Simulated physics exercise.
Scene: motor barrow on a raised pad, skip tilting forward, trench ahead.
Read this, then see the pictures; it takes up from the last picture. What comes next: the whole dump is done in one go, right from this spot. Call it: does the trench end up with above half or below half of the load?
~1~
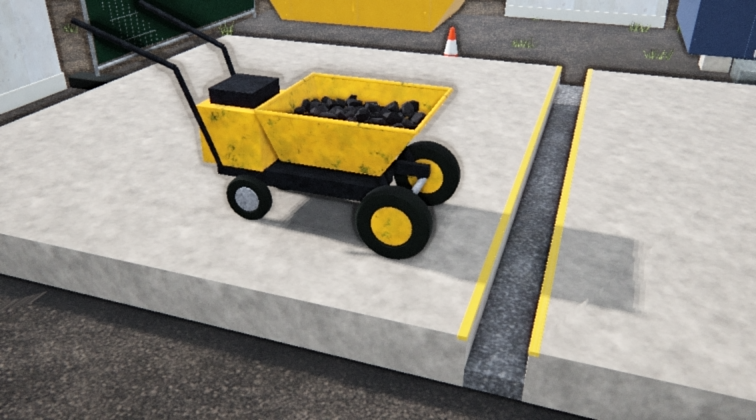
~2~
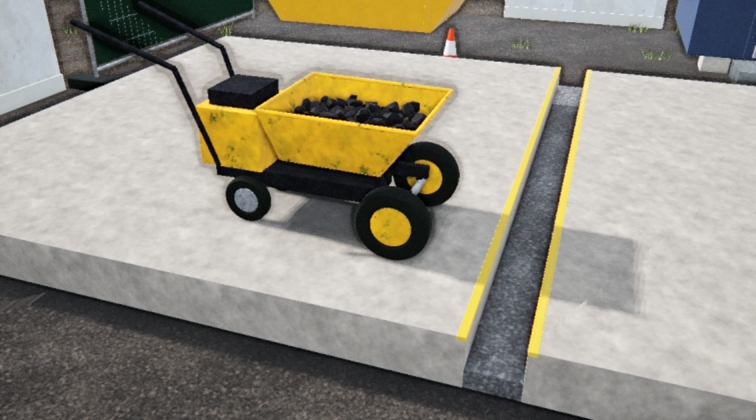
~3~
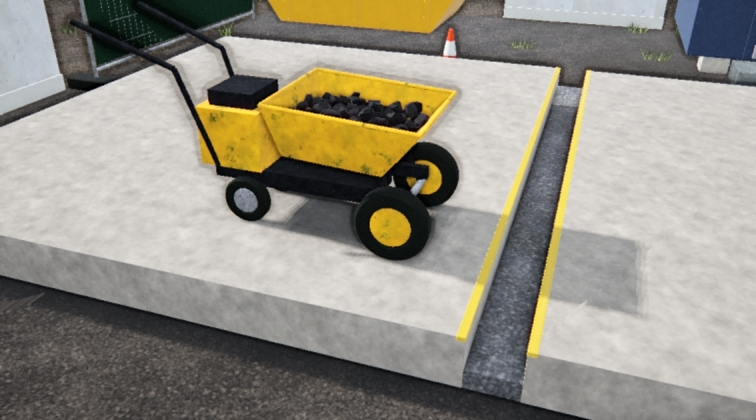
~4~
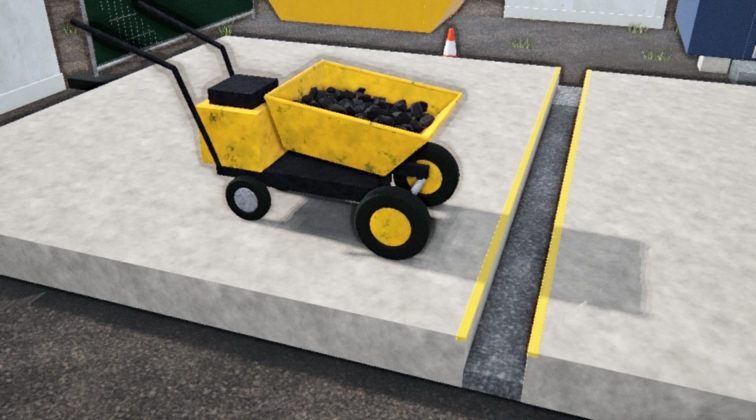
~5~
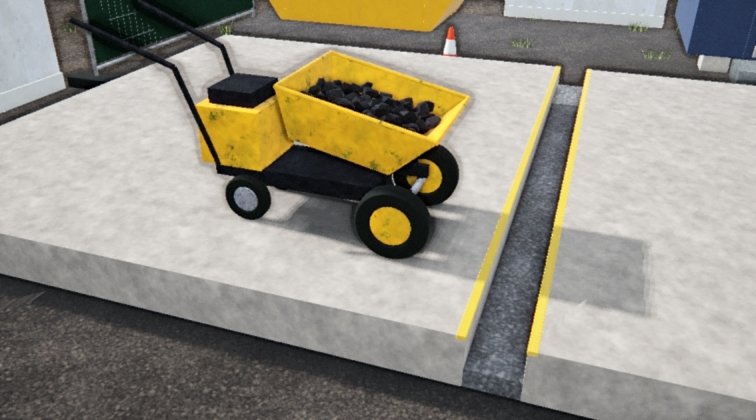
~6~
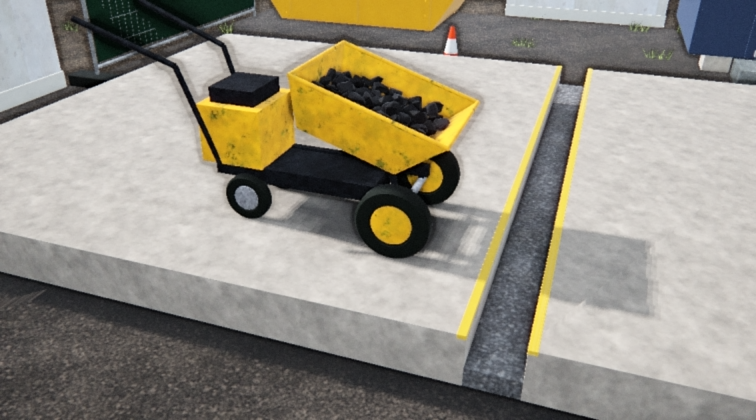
It ends up with above half.
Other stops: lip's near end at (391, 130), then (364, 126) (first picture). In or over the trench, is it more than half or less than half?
Well, the first try gives the bigger portion, and the second gives the bigger portion.
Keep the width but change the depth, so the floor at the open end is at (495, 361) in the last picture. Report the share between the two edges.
The share would be roughly 60 per cent.
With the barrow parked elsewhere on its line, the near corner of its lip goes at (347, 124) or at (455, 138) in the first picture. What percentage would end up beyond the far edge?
The first gives close to 0 per cent and the second 80 per cent.
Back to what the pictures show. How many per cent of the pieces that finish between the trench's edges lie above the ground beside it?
5 %.
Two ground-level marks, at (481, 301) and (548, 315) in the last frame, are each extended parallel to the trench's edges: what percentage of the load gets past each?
100 % and 30 %, in that order.
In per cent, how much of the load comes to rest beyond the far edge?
30 %.
Shortly afterwards, skip tipped steeply; the whole lot in the skip.
Next, skip tipped right over; the bulk in the skip; a little in or heaped over the trench; only a few beyond it; only a few falling.
Some moments later, skip tipped right over; a little in the skip; near two thirds in or heaped over the trench; near a quarter beyond it.
In the end, skip tipped right over; near two thirds in or heaped over the trench; near a third beyond it.
